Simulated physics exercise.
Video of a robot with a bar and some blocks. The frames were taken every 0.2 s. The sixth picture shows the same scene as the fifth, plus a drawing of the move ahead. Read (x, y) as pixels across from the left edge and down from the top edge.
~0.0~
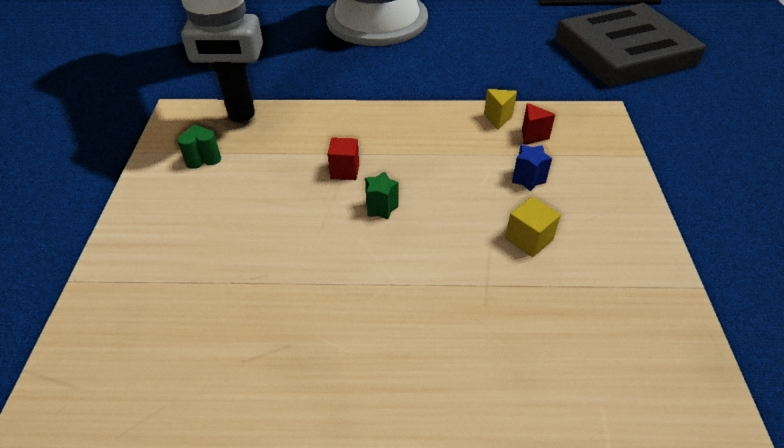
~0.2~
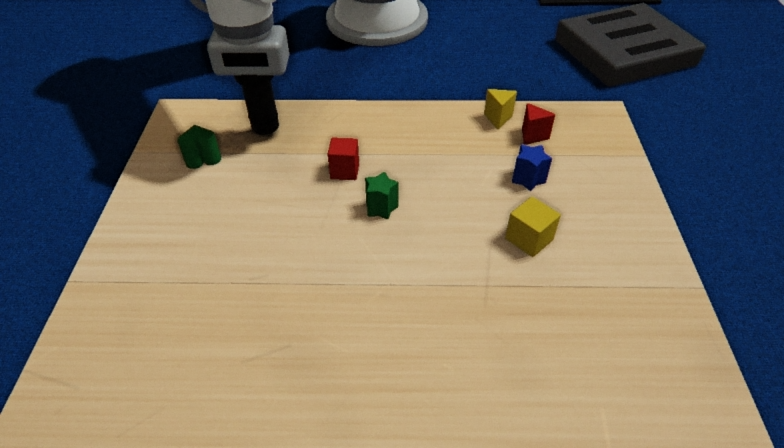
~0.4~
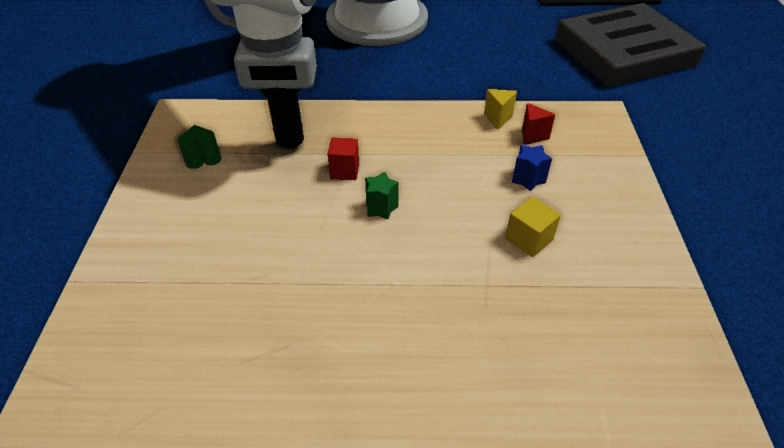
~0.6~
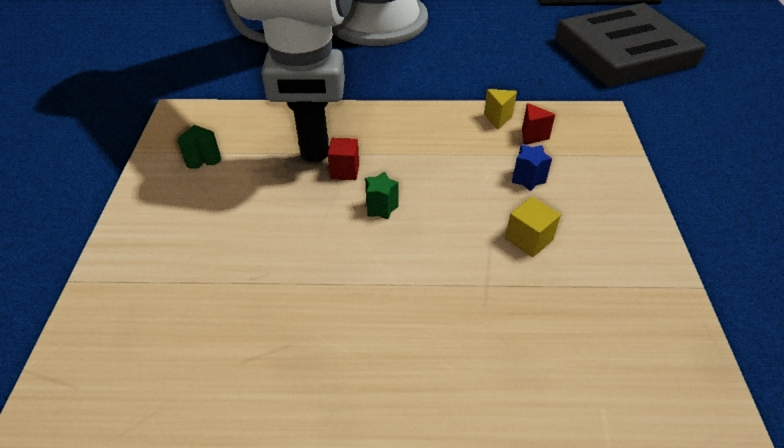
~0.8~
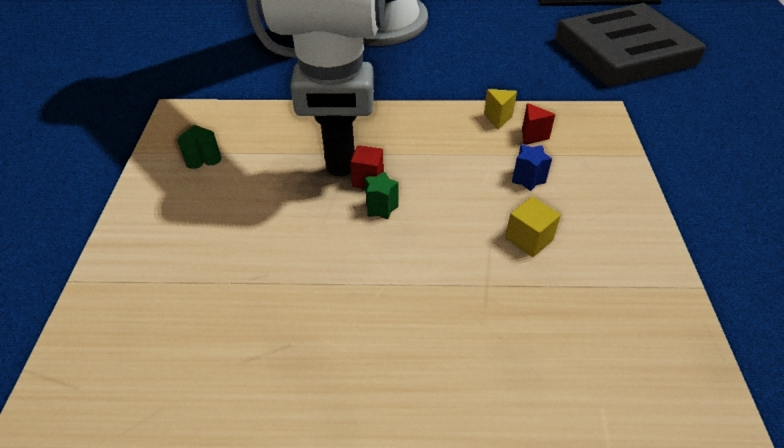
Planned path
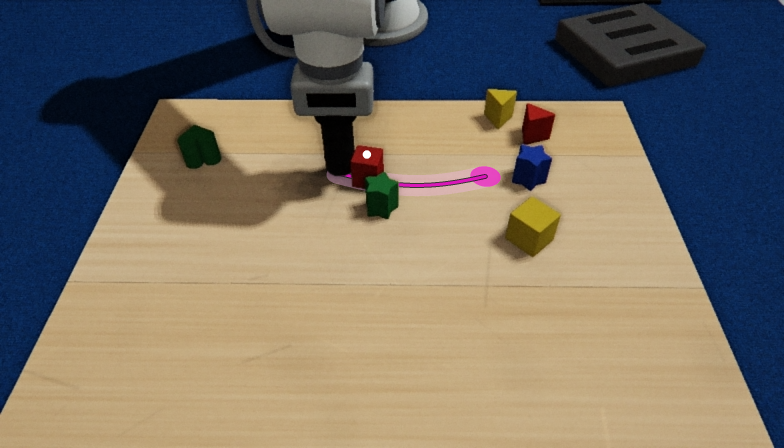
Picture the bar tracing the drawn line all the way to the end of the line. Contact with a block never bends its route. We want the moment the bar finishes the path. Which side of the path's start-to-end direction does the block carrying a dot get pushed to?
Out to the right.
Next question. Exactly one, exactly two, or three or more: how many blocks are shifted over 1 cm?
The number will come to 1.
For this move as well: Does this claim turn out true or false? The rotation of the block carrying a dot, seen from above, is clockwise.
Answer: True.
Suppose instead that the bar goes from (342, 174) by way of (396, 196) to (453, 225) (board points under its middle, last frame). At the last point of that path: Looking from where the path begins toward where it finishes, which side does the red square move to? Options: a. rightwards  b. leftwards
The correct letter is b.
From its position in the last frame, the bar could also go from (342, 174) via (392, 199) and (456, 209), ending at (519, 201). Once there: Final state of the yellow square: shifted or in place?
That block stays.
Drawn move, from (342, 174) over (388, 184) and (438, 184) to (485, 176); the dot is on the red square.
On the path given first. One third of the way, bar (390, 177); red square (417, 167), turned 15° clockwise.
Two thirds of the way, bar (439, 178); red square (459, 176), turned 50° clockwise.
At the end, bar (486, 170); red square (463, 178), turned 60° clockwise; green star still.
